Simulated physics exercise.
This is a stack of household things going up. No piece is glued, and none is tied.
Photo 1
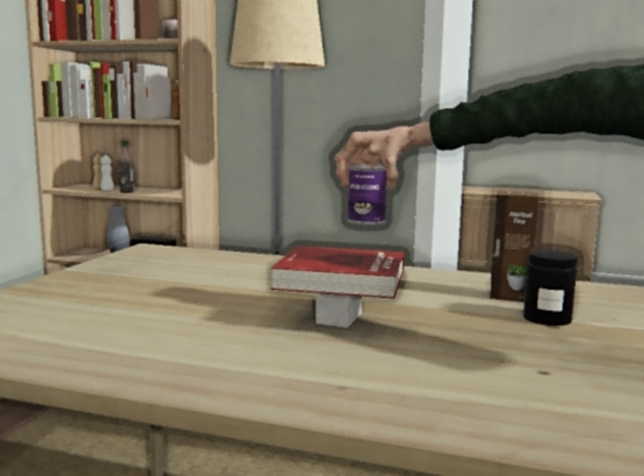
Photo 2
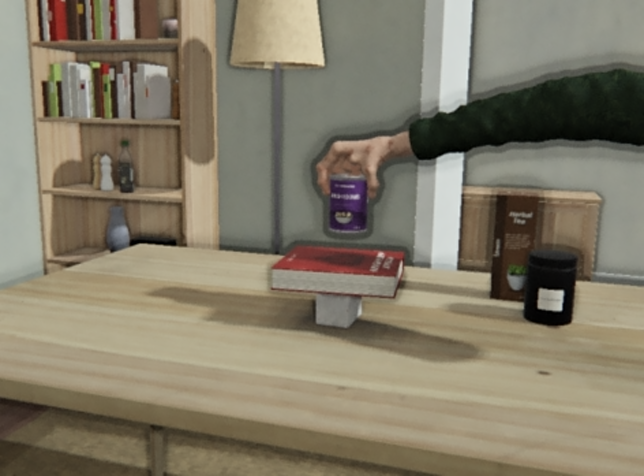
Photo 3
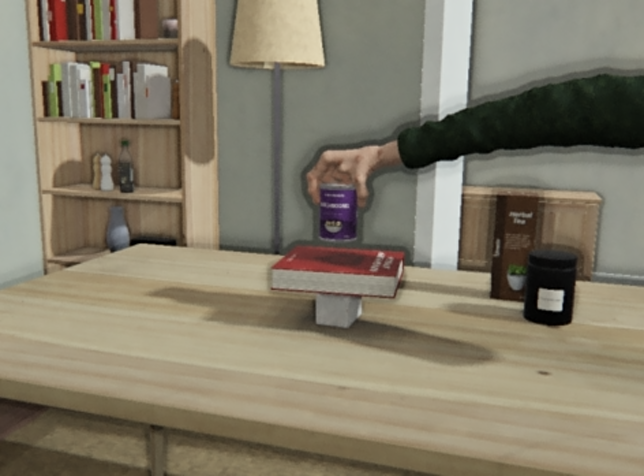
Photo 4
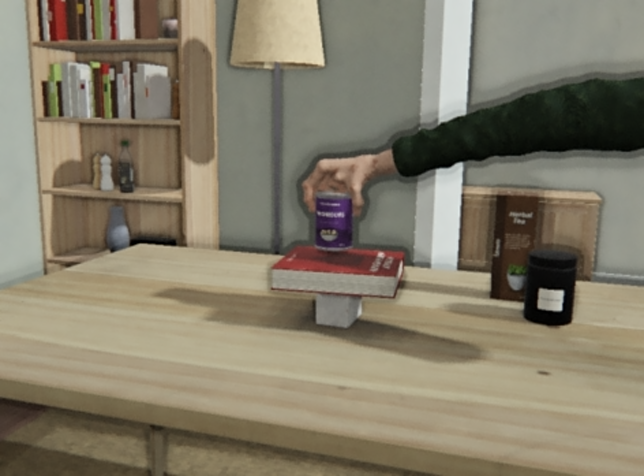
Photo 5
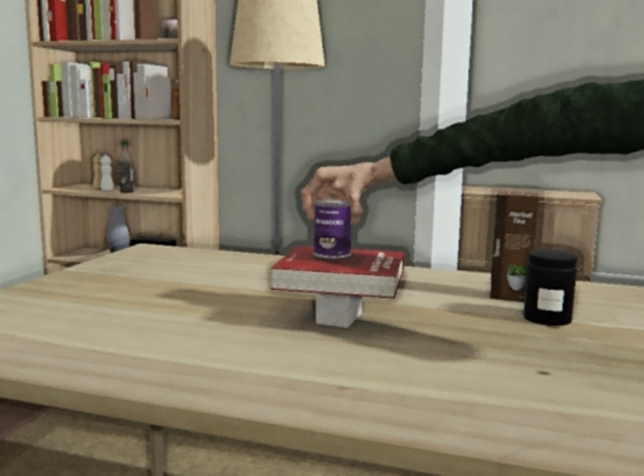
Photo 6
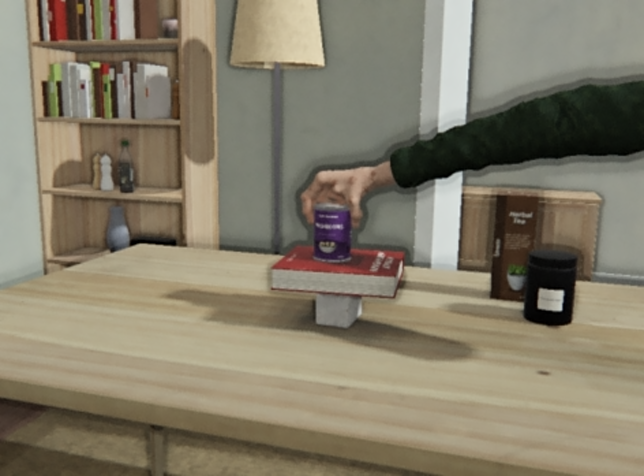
A hand in a dark green sleeve reaches in from the right, holding a purple tin above a red book that rests on a small grey block on a pale wooden table. Seen from across the tabletop in a room with a bookcase and lamp behind, a brown carton and black jar stand at right. The hand lowers the tin leftward onto the book and keeps hold, while the camera stays still.
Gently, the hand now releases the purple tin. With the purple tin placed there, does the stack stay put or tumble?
Turns out it stands firm.
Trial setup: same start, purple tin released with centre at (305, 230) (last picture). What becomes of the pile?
Stands firm.
Then, 0.20 s after the last picture, nothing has stirred.
Then, 0.60 s after the last picture, purple tin resting near (333, 233).
At rest, all 5 in place. Seen from the same camera at the end, purple tin near (333, 233). The pile stays up.
